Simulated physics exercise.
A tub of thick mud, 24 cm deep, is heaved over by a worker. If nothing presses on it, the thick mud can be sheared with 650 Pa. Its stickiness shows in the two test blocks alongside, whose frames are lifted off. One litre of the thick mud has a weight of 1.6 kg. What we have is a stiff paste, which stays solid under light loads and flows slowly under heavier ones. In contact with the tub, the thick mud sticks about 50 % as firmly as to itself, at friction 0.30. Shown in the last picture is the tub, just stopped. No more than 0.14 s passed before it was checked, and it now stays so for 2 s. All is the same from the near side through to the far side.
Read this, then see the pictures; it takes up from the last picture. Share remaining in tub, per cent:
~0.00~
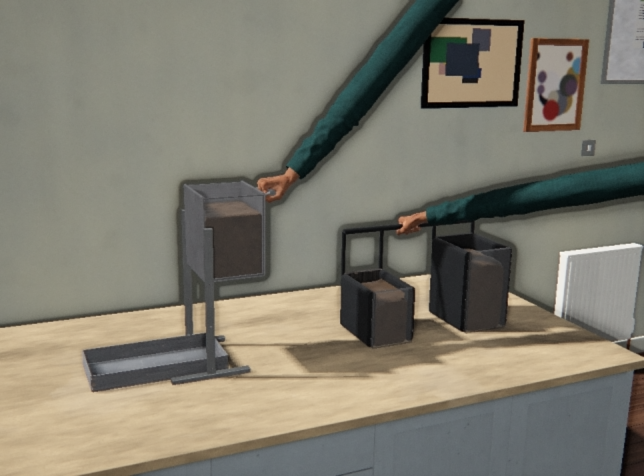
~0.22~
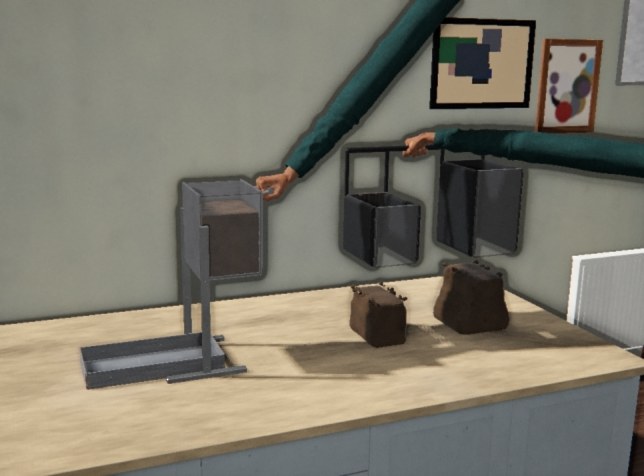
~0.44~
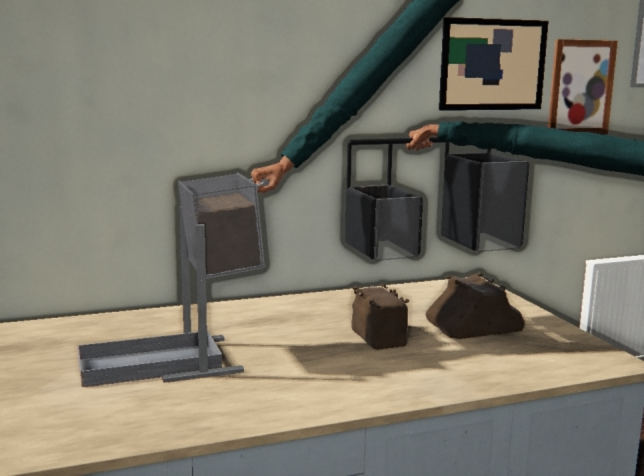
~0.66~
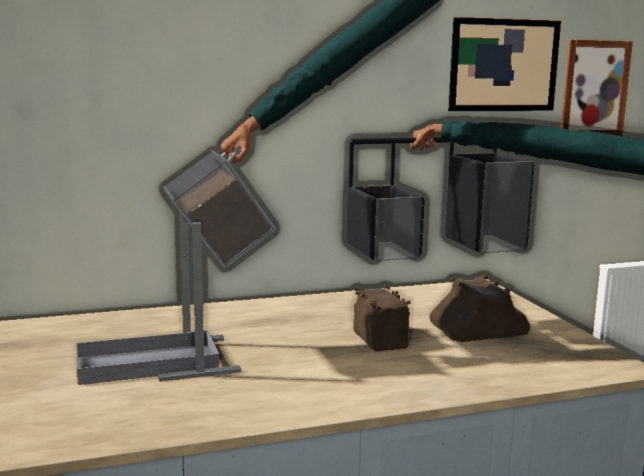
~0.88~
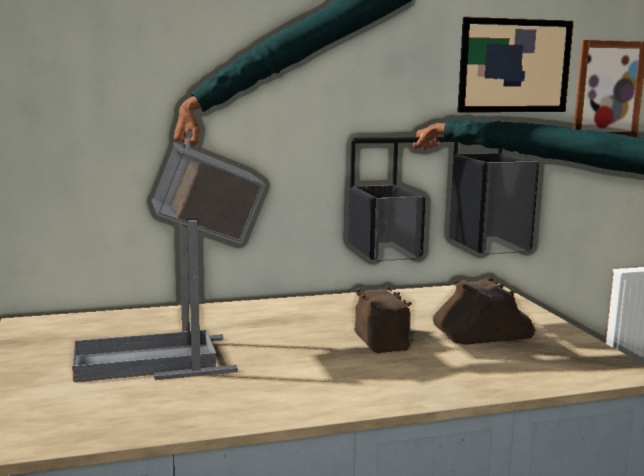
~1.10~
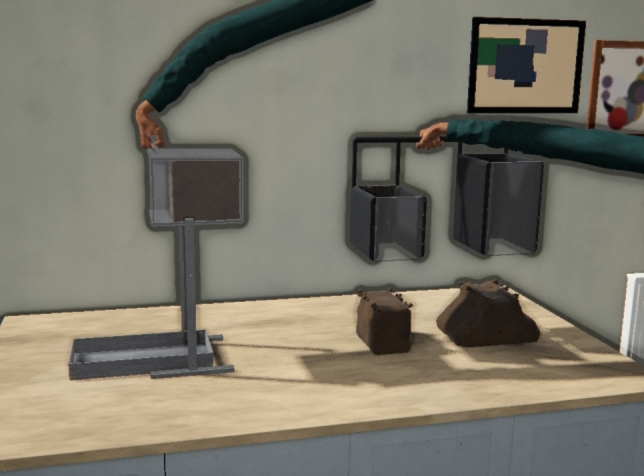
Near 100 percent.
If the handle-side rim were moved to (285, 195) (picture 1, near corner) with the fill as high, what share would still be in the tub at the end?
55 %.
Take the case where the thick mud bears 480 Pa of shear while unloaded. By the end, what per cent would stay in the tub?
That comes out at roughly 75 %.
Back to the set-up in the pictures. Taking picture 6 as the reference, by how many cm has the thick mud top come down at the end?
About 0 cm.
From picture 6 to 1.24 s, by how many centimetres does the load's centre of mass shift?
Shift: Roughly 0 cm.
By 1.24 s, the tub is at 90 degrees and holds 100 %.
By 1.41 s, the tub is at 90 degrees and holds 100 %.
By 1.58 s, the tub is at 90 degrees and holds 100 %.
By 1.75 s, the tub is at 90 degrees and holds 100 %.
By 3.10 s, at the end, the tub is at 90 degrees and holds 100 %.
